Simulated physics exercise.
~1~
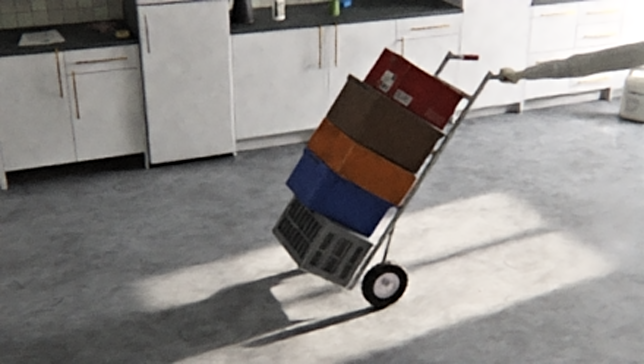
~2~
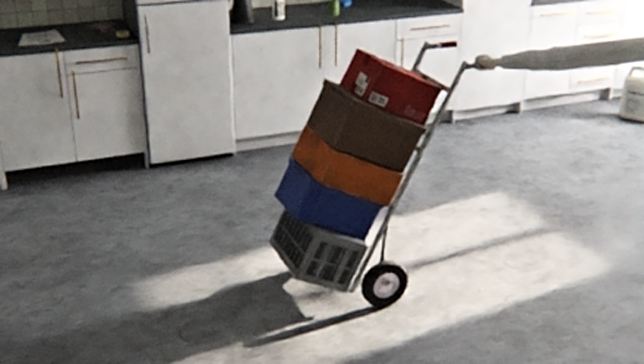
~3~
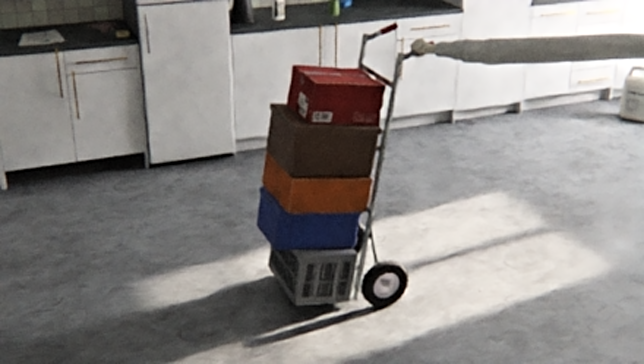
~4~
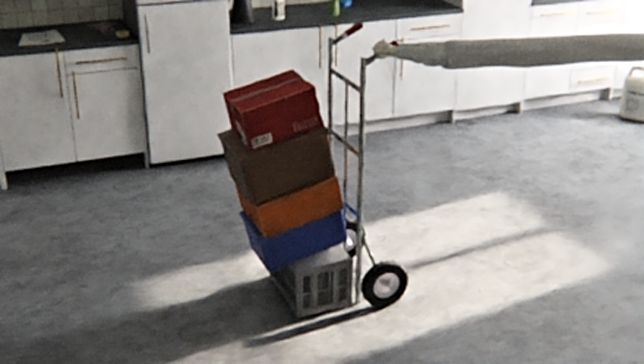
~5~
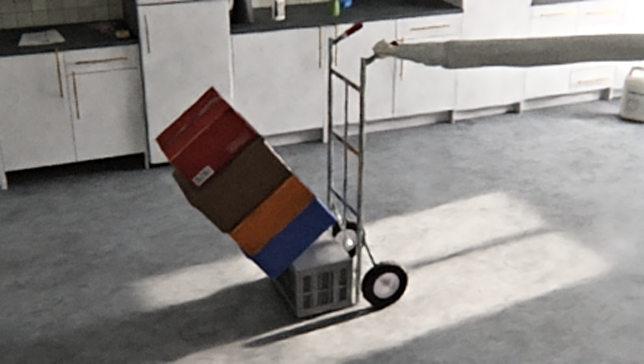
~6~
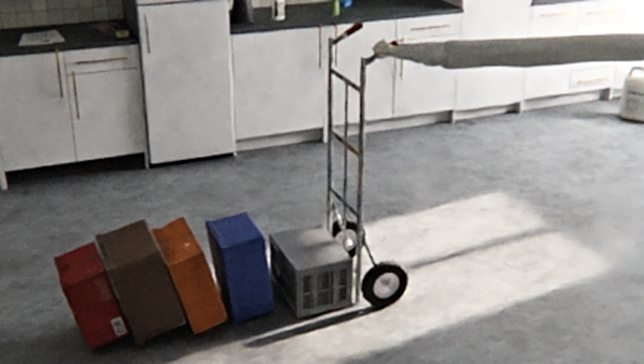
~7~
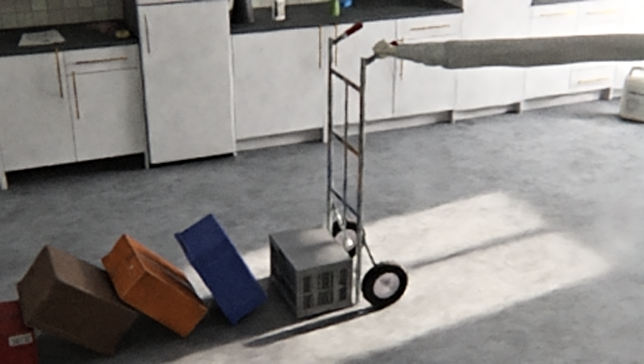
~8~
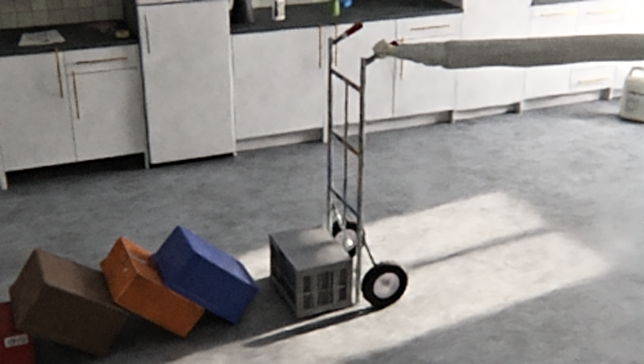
An outstretched arm swung a tilted hand truck upright, and its stack of containers toppled to the left, spilling the red, brown, orange and blue ones across the floor while the grey crate stayed at the foot of the truck.
